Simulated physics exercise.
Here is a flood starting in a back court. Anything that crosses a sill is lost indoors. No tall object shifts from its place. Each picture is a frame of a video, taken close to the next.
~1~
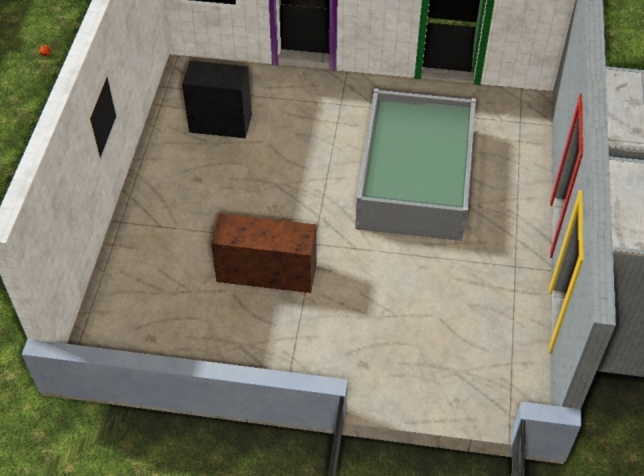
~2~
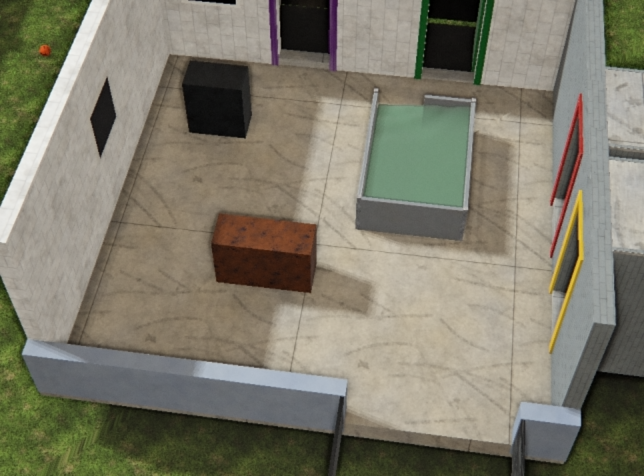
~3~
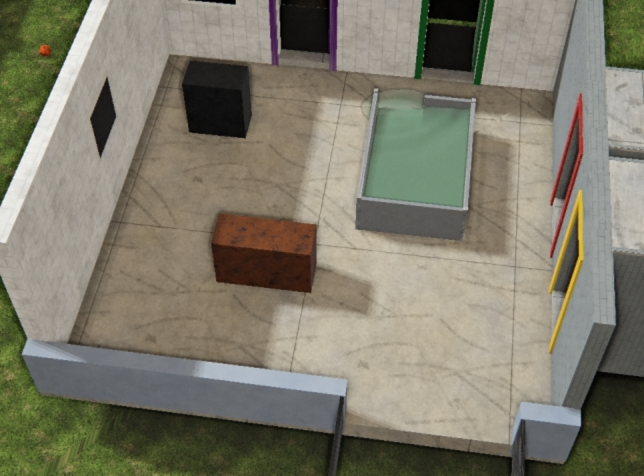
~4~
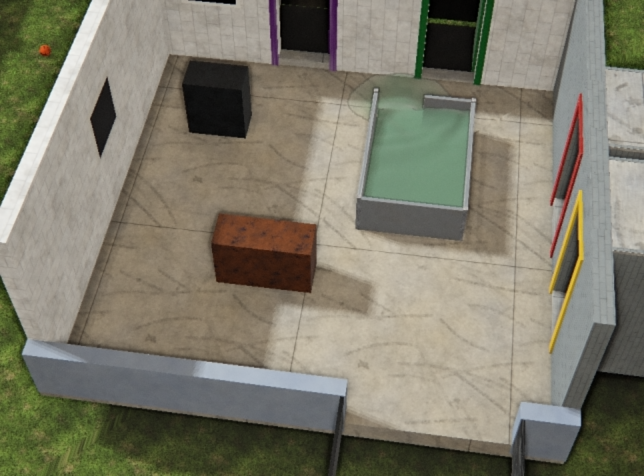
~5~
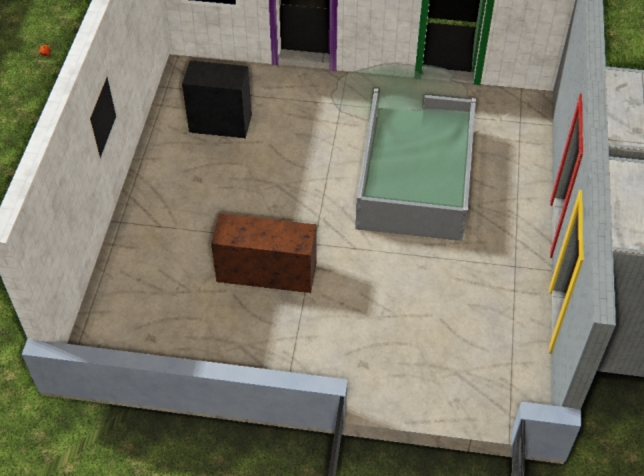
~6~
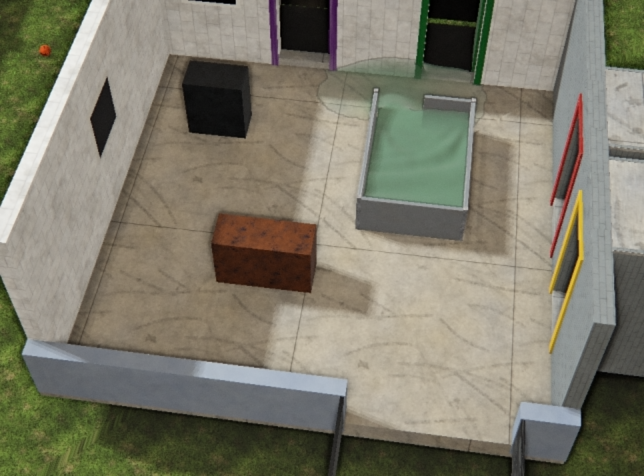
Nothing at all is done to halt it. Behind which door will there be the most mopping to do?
The green door.
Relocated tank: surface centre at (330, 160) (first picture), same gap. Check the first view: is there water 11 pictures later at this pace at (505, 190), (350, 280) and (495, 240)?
In the order given: Not reached, not reached and not reached.
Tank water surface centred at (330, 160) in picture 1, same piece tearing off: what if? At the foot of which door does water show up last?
That is the yellow one.
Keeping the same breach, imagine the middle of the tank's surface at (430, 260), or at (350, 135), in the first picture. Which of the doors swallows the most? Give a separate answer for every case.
For the first spot it's the door marked green, for the second the one in purple.
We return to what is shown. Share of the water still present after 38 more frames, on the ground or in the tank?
Roughly 84 %.
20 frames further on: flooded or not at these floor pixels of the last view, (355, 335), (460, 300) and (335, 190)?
Taking them in turn: Not wetted, not wetted, not wetted.
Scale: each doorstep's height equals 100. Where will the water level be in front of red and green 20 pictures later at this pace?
About 10 %, then 320 %.
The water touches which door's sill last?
It's the one in yellow.
A moment on, water covers 10 % of the floor; red door not reached, yellow door not reached, purple door wet at the sill, nothing in, green door some in.
Next, water covers 20 % of the floor; red door not reached, yellow door not reached, purple door wet at the sill, nothing in, green door a lot in.
Then, water covers 30 % of the floor; red door wet at the sill, nothing in, yellow door not reached, purple door wet at the sill, nothing in, green door a lot in.
Later, water covers 60 % of the floor; red door wet at the sill, nothing in, yellow door wet at the sill, nothing in, purple door wet at the sill, nothing in, green door a lot in.
In the end, water covers 90 % of the floor; red door wet at the sill, nothing in, yellow door wet at the sill, nothing in, purple door wet at the sill, nothing in, green door a lot in; the green door has let in the most.
